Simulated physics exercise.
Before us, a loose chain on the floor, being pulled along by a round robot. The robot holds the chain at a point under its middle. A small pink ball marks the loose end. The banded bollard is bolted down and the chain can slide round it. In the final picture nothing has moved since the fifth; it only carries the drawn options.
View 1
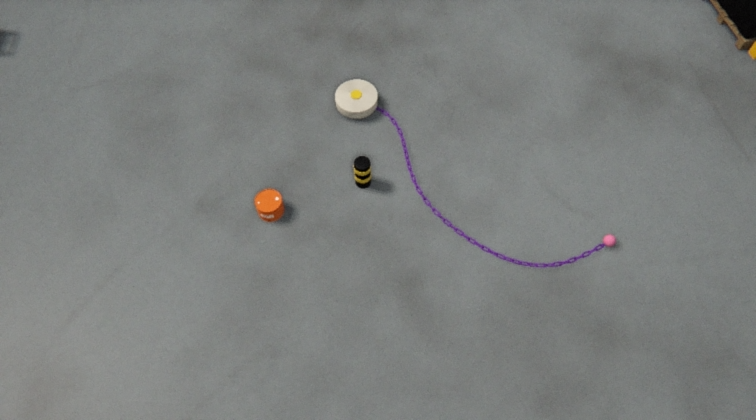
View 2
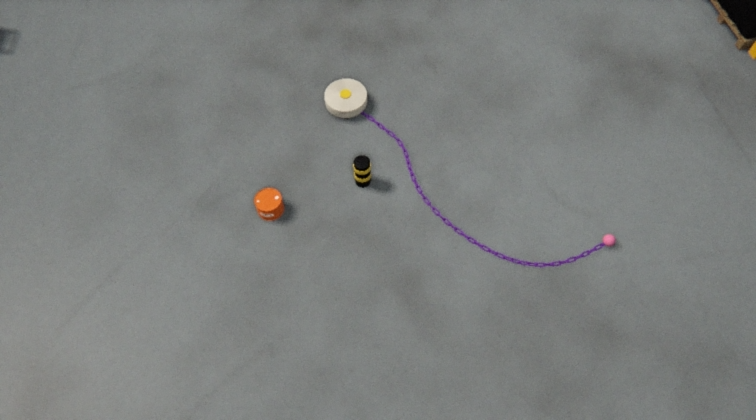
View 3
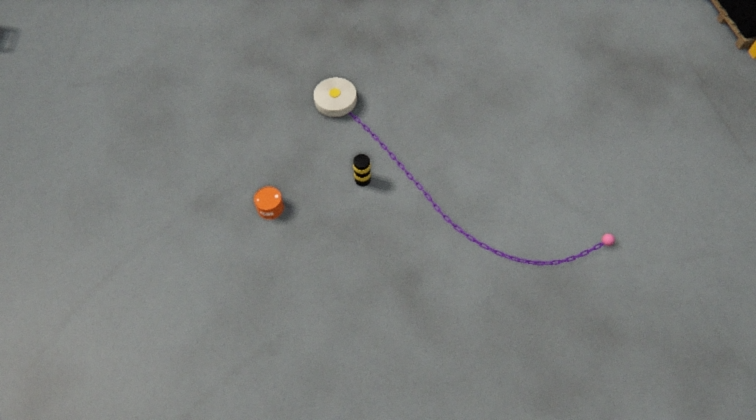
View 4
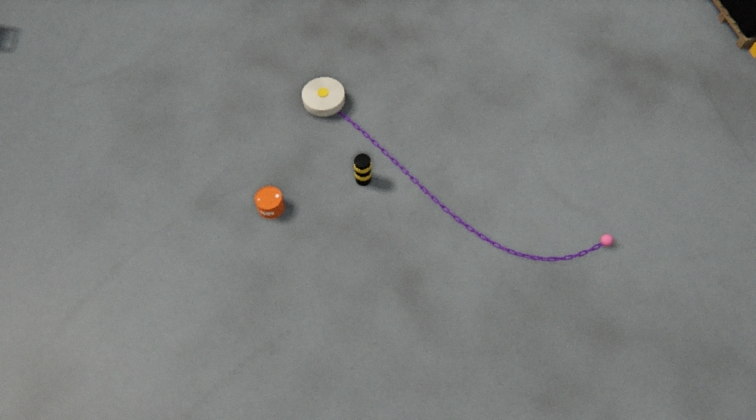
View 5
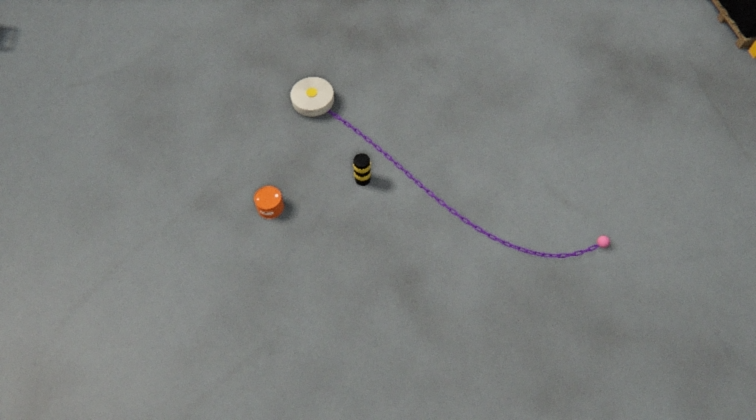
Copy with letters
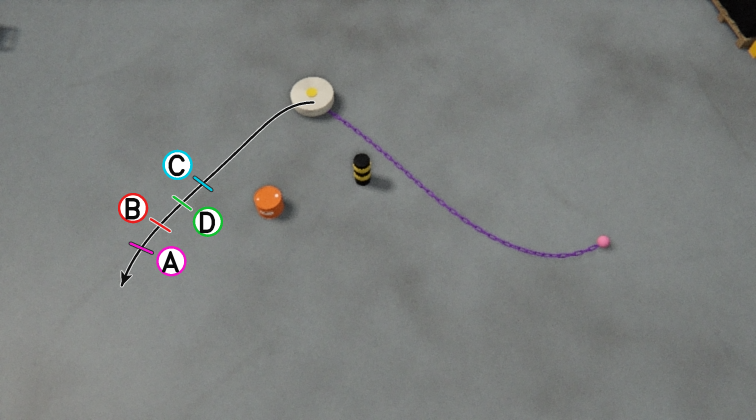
On a grey floor, a round white robot slides left, pulling a loose purple chain.
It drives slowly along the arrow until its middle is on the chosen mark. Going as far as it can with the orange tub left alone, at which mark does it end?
Stop at B.
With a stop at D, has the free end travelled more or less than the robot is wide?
By then, more.
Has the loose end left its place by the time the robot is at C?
By then, yes.
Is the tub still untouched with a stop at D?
Yes.
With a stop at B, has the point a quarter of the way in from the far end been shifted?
By then, yes.
On the copy, A at (141, 248); B at (160, 225); C at (203, 184); D at (182, 203); the route from (313, 102) via (210, 177) to (122, 285).
On B. First, robot (255, 128), middle of the chain (416, 182), free end (584, 247).
Then, robot (205, 176), middle of the chain (383, 178), free end (551, 241).
Finally, robot (158, 221), middle of the chain (339, 175), free end (503, 222); only the bollard has been touched, if anything.
By contrast, A brings the chain against the tub; C is safe but short; D is safe but short.
